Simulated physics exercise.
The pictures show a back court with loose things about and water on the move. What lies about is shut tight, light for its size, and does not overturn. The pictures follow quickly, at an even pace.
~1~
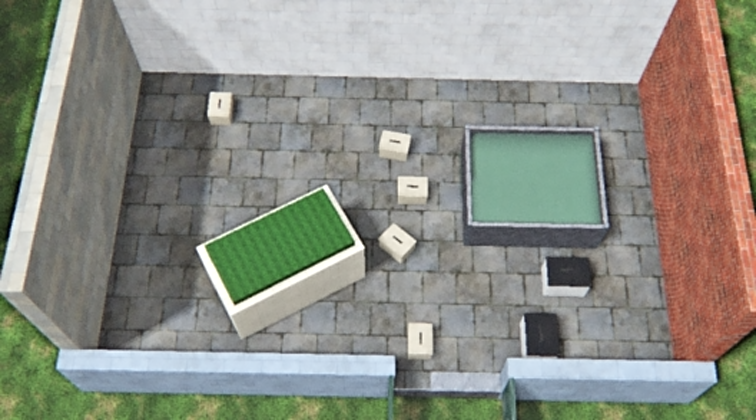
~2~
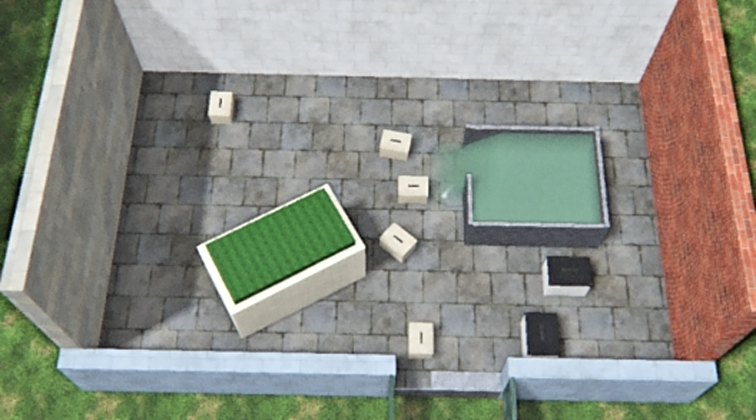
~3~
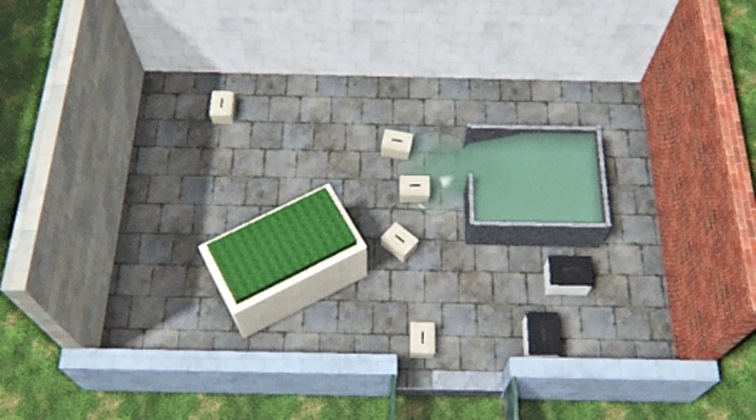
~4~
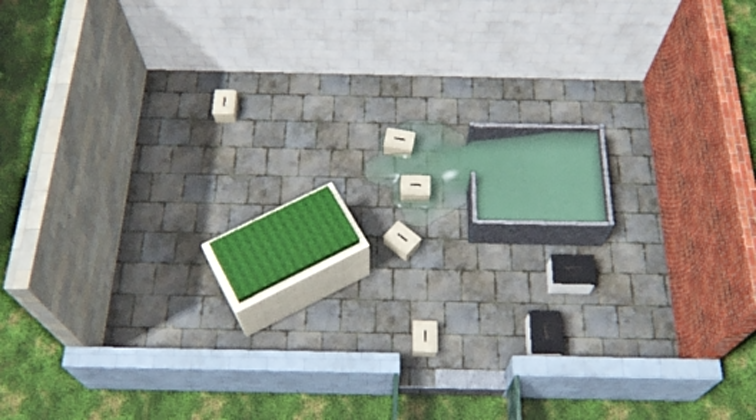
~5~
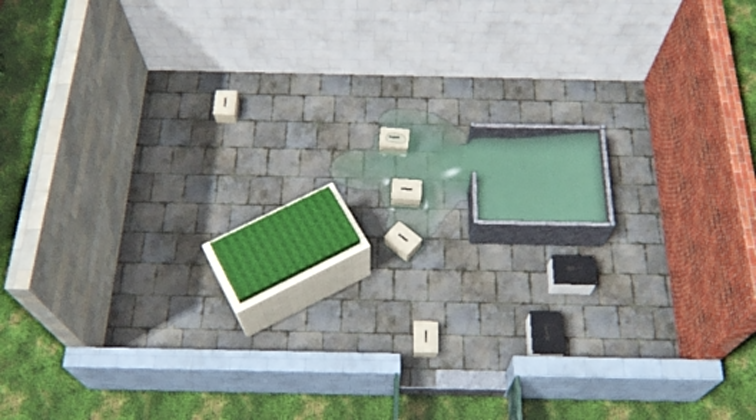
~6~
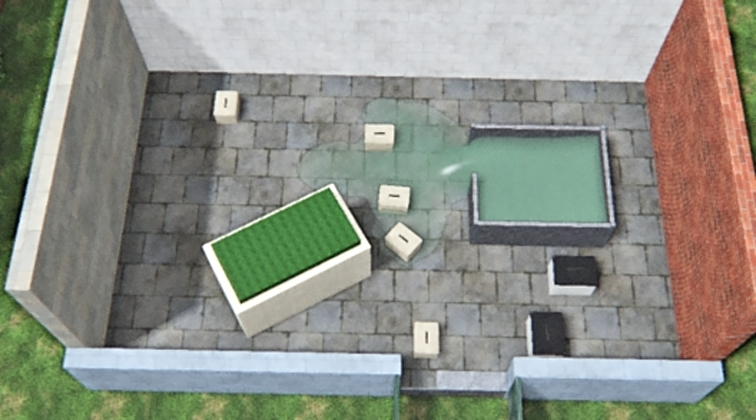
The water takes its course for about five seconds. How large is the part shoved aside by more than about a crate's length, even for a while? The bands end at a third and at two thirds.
Share: Between one and two thirds.
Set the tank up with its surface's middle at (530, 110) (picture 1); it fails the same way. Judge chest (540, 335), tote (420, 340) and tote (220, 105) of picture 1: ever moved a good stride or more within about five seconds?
One after the other: Not that far, less than that, shifted that much.
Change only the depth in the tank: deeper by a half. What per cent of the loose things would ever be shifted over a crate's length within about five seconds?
Roughly 40 per cent.
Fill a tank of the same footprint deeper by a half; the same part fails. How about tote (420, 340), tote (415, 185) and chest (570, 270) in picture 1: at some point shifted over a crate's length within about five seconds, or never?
In turn: Never so far, swept aside, never so far.
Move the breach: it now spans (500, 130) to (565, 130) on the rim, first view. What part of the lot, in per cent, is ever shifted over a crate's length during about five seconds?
I make it 0 per cent.
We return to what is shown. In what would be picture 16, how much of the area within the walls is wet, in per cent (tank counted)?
Close to 50 %.
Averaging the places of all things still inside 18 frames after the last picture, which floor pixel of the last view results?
At about (374, 240).
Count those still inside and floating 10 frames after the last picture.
That makes 1.
A moment on, 2 of 7 are well off their spots; 0 afloat.
Next, 2 of 7 are well off their spots; 1 afloat.
Later, 3 of 7 are well off their spots; 2 afloat.
In the end, 3 of 7 are well off their spots, and 3 have been at some point; 2 afloat.
